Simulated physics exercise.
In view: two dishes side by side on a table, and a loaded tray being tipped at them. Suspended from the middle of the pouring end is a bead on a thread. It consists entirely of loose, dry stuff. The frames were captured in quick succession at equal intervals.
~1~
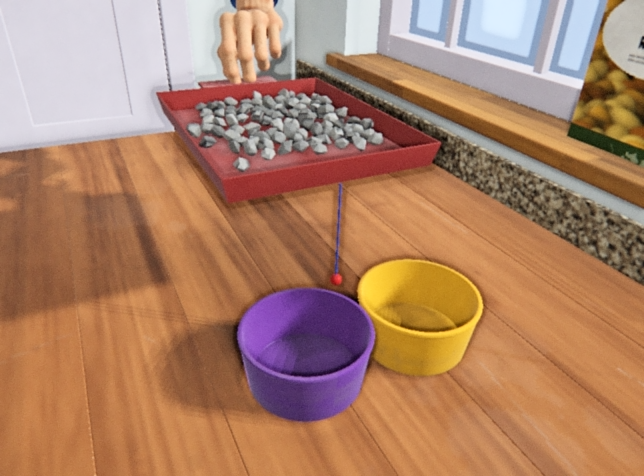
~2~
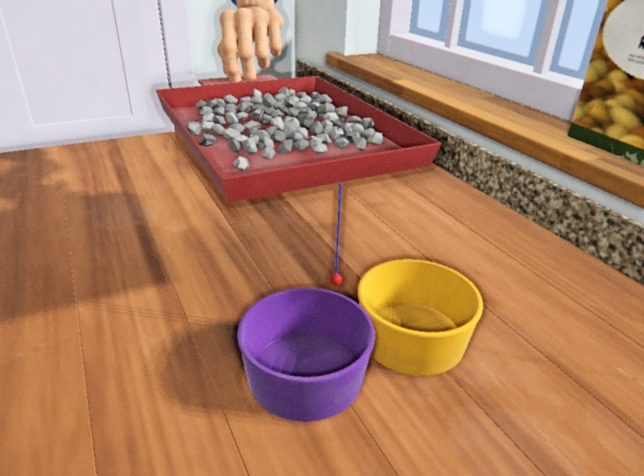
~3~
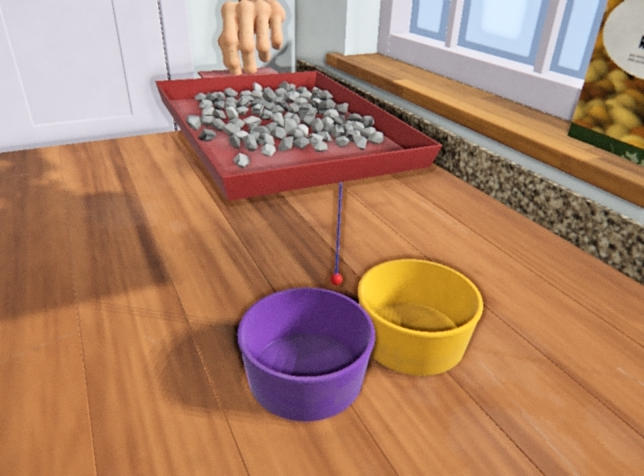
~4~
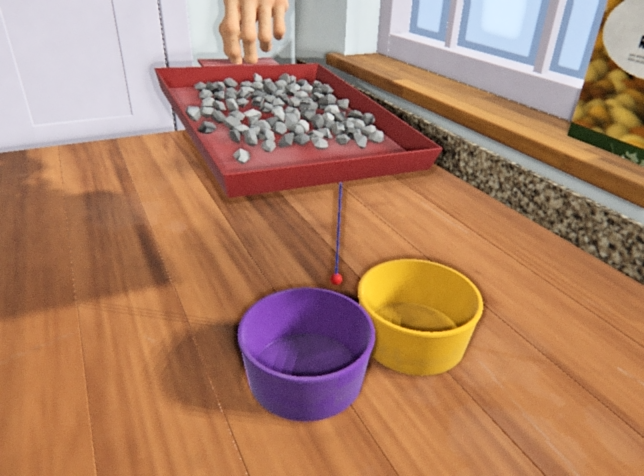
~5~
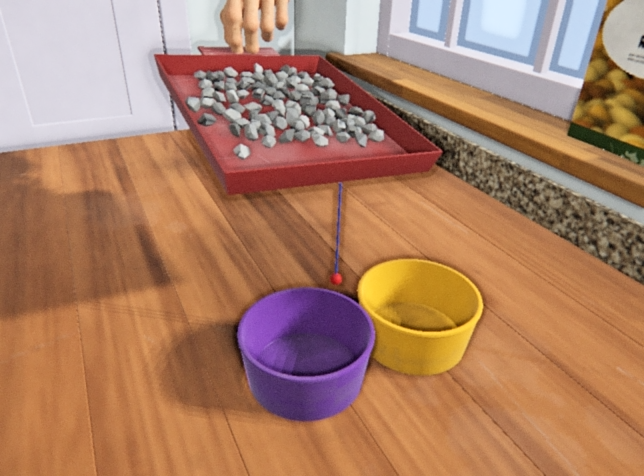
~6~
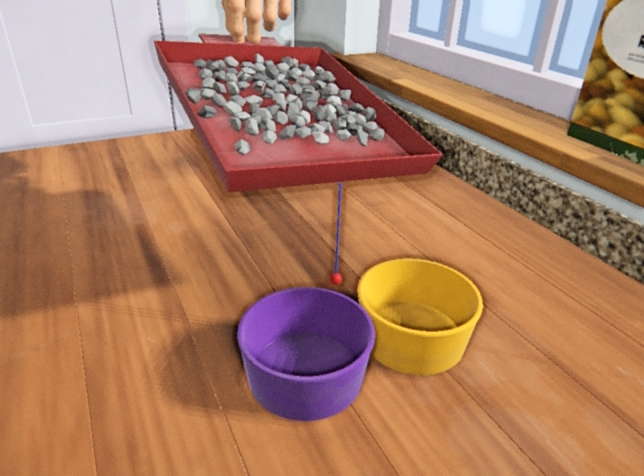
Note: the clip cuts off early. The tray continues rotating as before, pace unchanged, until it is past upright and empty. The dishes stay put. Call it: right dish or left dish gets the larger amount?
Right dish.
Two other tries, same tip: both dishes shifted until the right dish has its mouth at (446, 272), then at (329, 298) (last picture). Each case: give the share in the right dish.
Trial 1 near 70 percent, trial 2 near 10 percent.
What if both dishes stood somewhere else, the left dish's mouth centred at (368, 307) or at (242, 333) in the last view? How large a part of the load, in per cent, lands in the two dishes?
Trial 1 near 90 %, trial 2 near 40 %.
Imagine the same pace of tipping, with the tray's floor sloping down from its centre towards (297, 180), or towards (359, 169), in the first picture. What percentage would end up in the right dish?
Near 0 % and, after that, 80 %.
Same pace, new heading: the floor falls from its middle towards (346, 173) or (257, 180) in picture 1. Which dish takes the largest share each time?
The rightmost dish; the leftmost dish.
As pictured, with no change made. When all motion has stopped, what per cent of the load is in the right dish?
My estimate is about 90 in a hundred.
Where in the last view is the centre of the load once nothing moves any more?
Close to (419, 324).
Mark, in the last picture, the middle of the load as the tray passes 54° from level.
Centre estimate: (373, 121).
Soon, tray tipped steeply; all on the tray.
A while on, tray tipped right over; about half on the tray; about a quarter in the right dish; a stray few outside both; about a quarter in the air.
Towards the end, tray tipped past a quarter turn; a stray few in the left dish; nearly all in the right dish; a small part outside both.
Finally, tray tipped past a quarter turn; a stray few in the left dish; nearly all in the right dish; a small part outside both.
